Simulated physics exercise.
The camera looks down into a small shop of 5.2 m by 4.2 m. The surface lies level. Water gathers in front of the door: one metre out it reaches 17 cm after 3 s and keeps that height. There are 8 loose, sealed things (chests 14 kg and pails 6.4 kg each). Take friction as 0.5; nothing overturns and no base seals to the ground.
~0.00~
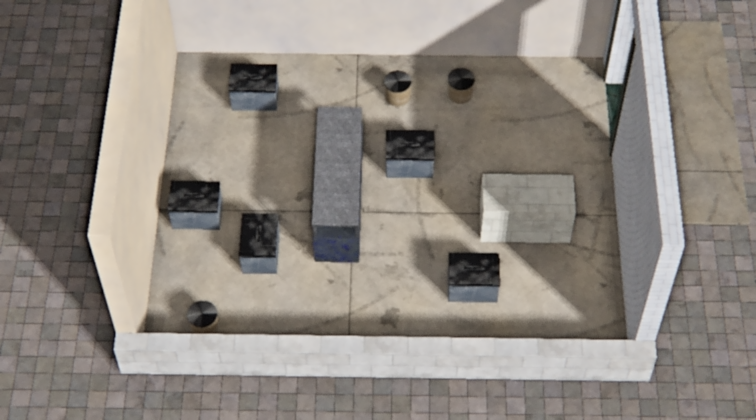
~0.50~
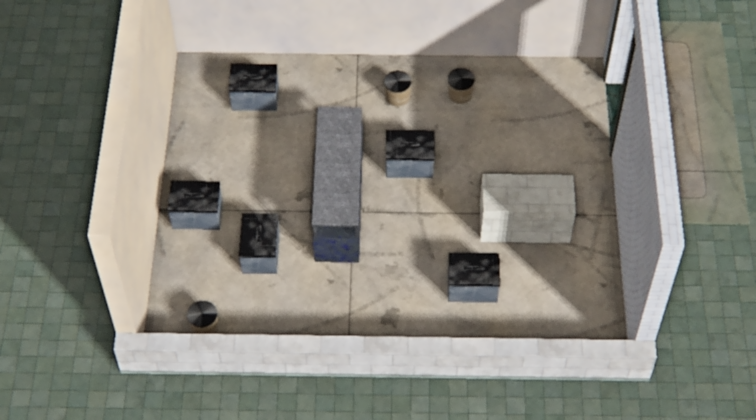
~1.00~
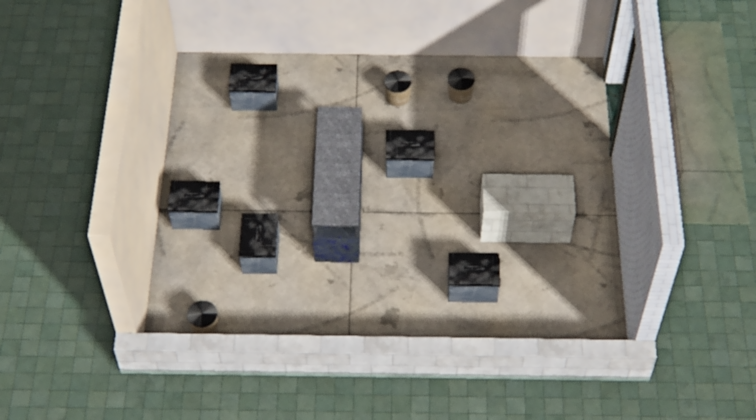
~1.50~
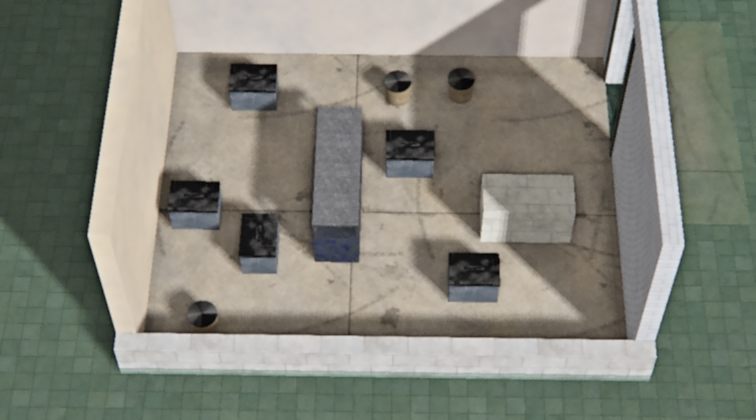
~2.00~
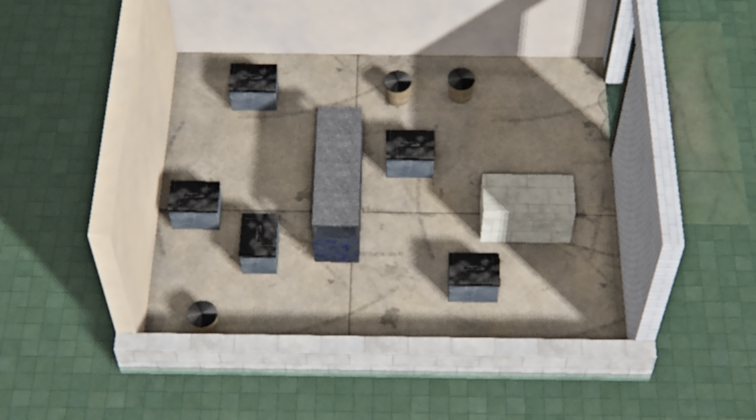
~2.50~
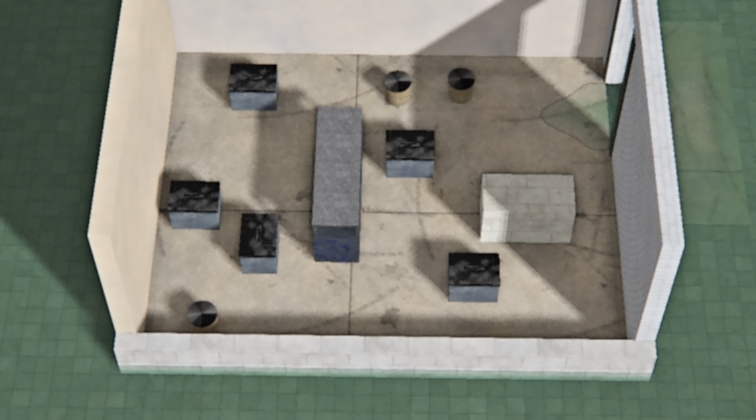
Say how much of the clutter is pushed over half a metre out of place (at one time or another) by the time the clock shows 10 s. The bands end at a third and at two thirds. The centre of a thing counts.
That comes to under a third.
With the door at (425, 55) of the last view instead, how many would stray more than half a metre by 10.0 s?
Then 3.
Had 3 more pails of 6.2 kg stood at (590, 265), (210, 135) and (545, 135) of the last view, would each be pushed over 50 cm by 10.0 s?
In turn: Less, short of it, past it.
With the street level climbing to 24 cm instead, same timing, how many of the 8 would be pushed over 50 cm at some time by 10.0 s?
Then 5.
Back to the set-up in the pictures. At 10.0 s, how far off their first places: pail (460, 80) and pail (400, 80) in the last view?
In turn: 40 cm, 0 cm.
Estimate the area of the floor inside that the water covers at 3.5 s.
About 3.0 m2.
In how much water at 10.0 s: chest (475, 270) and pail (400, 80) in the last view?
Roughly 2 and 4 cm.
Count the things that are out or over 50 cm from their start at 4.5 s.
I count 0.
After 3.5 s 0 of 8 are over 50 cm from their spots; 0 afloat.
After 4.5 s 0 of 8 are over 50 cm from their spots; 0 afloat.
After 7.0 s 0 of 8 are over 50 cm from their spots; 0 afloat.
After 10.0 s 0 of 8 are over 50 cm from their spots, and 0 have been at some point; 1 afloat.
